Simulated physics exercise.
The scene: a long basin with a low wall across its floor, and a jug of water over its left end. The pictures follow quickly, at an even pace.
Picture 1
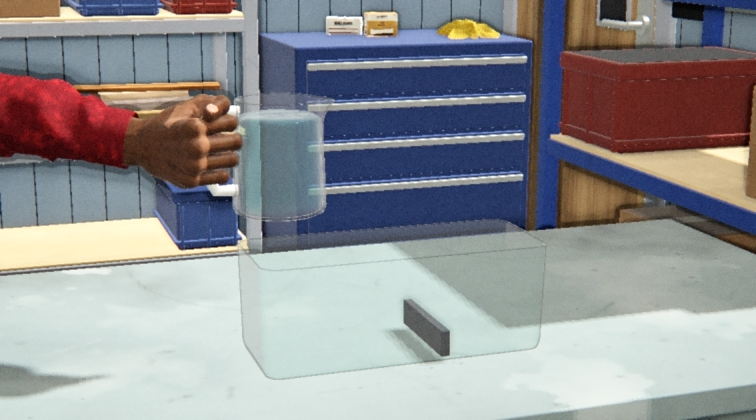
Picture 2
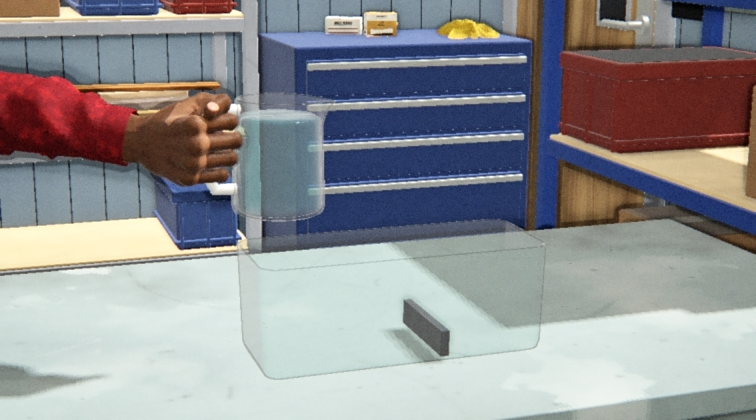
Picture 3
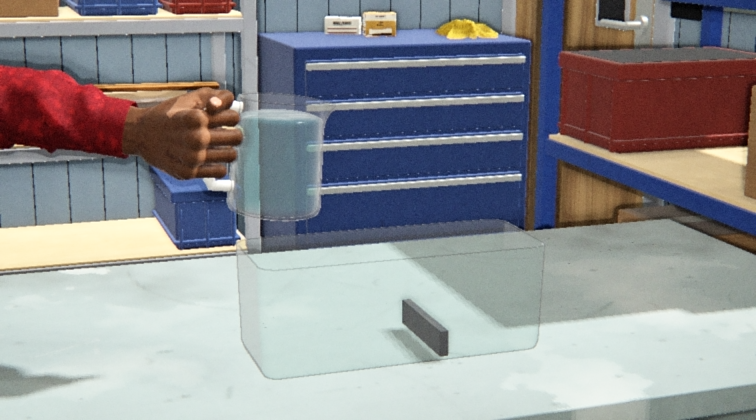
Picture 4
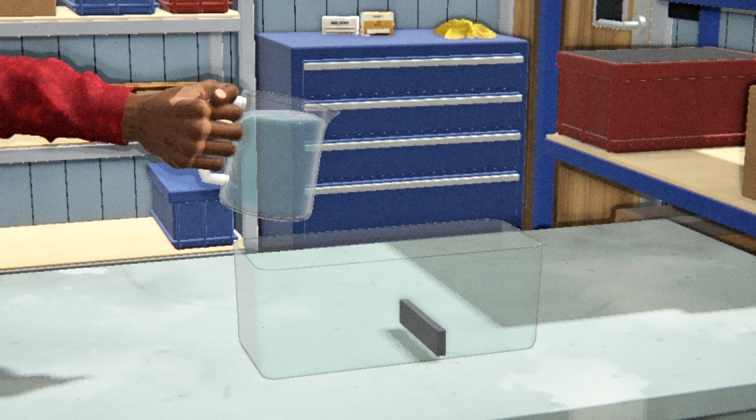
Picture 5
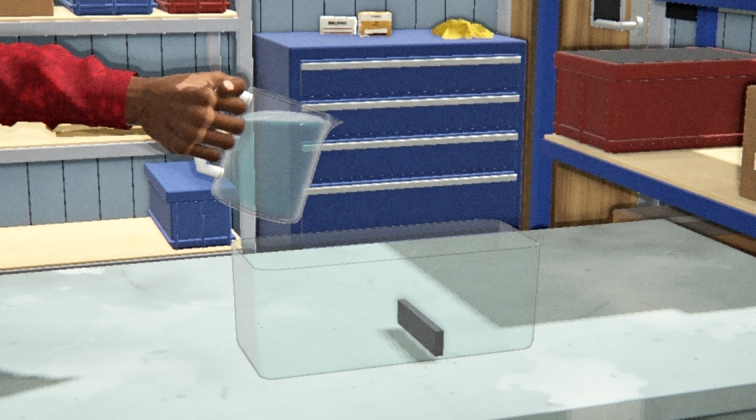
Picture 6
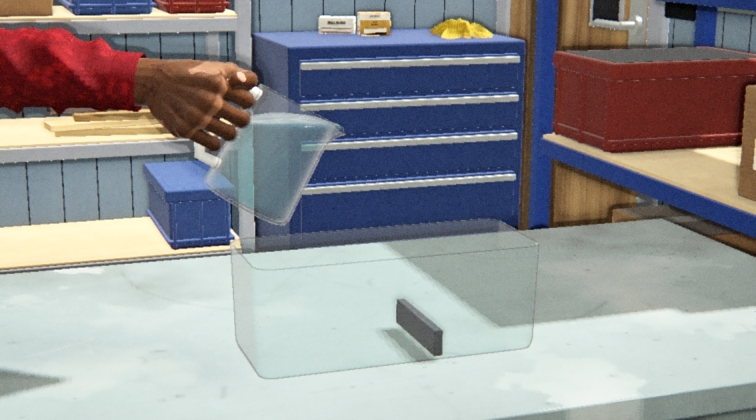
A hand in a red sleeve tilting a clear jug of water rightward above a long transparent basin with a small dark wall inside.
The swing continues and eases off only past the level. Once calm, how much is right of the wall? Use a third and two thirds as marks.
In the end not even a third is right of the wall.
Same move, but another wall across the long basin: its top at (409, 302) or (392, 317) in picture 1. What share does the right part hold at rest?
In turn 10 and 60 in a hundred.
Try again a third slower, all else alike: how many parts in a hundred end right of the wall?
About 10 per cent.
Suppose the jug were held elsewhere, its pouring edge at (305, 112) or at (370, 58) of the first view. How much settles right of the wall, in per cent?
Roughly 15 per cent, and 65 per cent.
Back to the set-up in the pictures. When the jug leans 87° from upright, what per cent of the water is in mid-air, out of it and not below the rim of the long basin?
It comes to 15 per cent or so.
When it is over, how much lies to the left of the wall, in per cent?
About 90 per cent.
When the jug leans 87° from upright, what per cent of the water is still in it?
About 70 per cent.
A moment on, the jug is tipped on its side and 71 per cent is still to pour, 13 is left of the wall and 0 right of it.
Next, the jug is tipped right over and 25 per cent is still to pour, 59 is left of the wall and 1 right of it.
Then the jug is tipped right over and 6 per cent is still to pour, 82 is left of the wall and 5 right of it.
Later the jug is tipped right over and 1 per cent is still to pour, 89 is left of the wall and 7 right of it.
At rest 89 per cent lies left of the wall, 9 right of it and 2 outside.
